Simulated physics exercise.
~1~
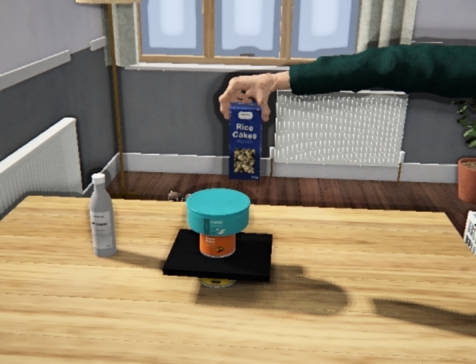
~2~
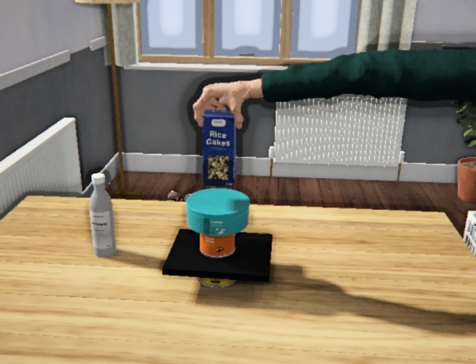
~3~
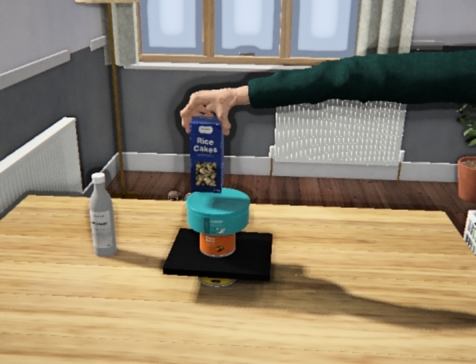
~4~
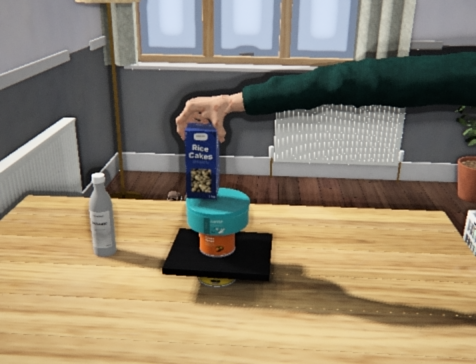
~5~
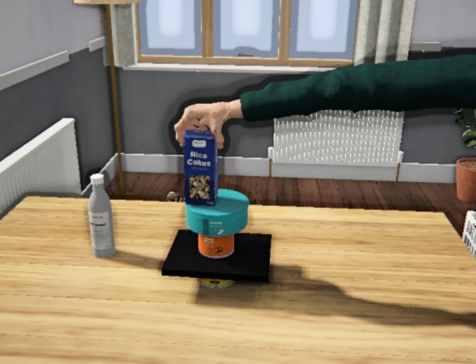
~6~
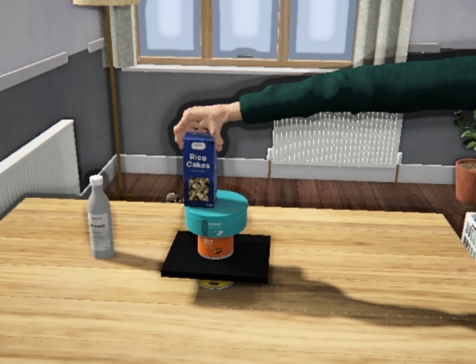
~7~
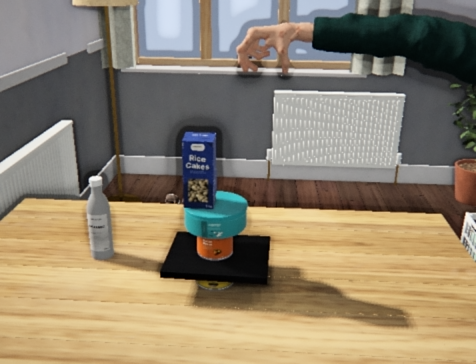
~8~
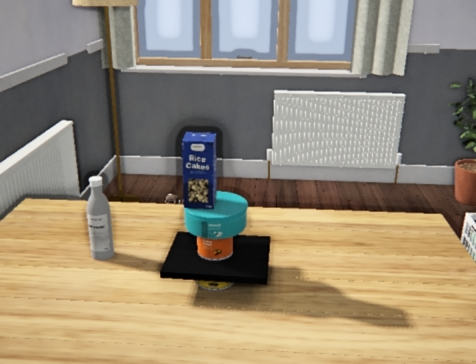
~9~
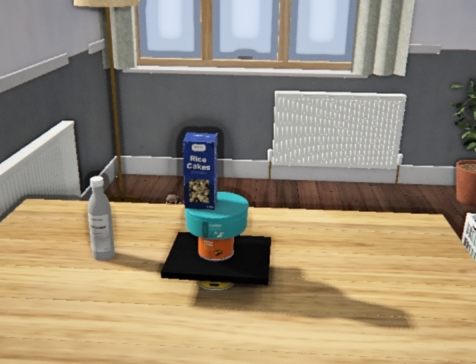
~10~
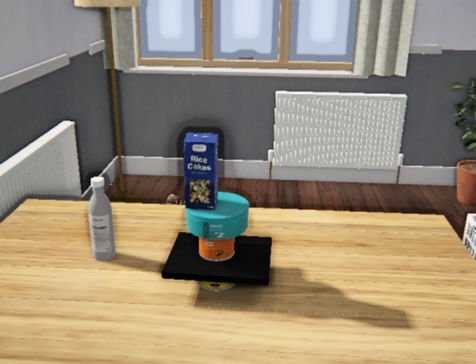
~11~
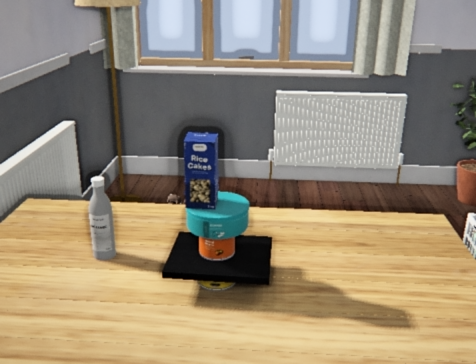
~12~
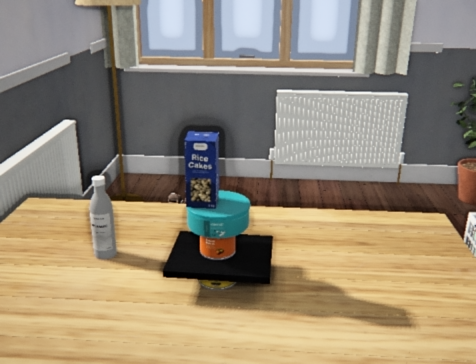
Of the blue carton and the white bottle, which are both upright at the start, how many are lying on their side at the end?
None of them are lying down, as the blue carton stands on top of the pile and the white bottle still stands on the table.
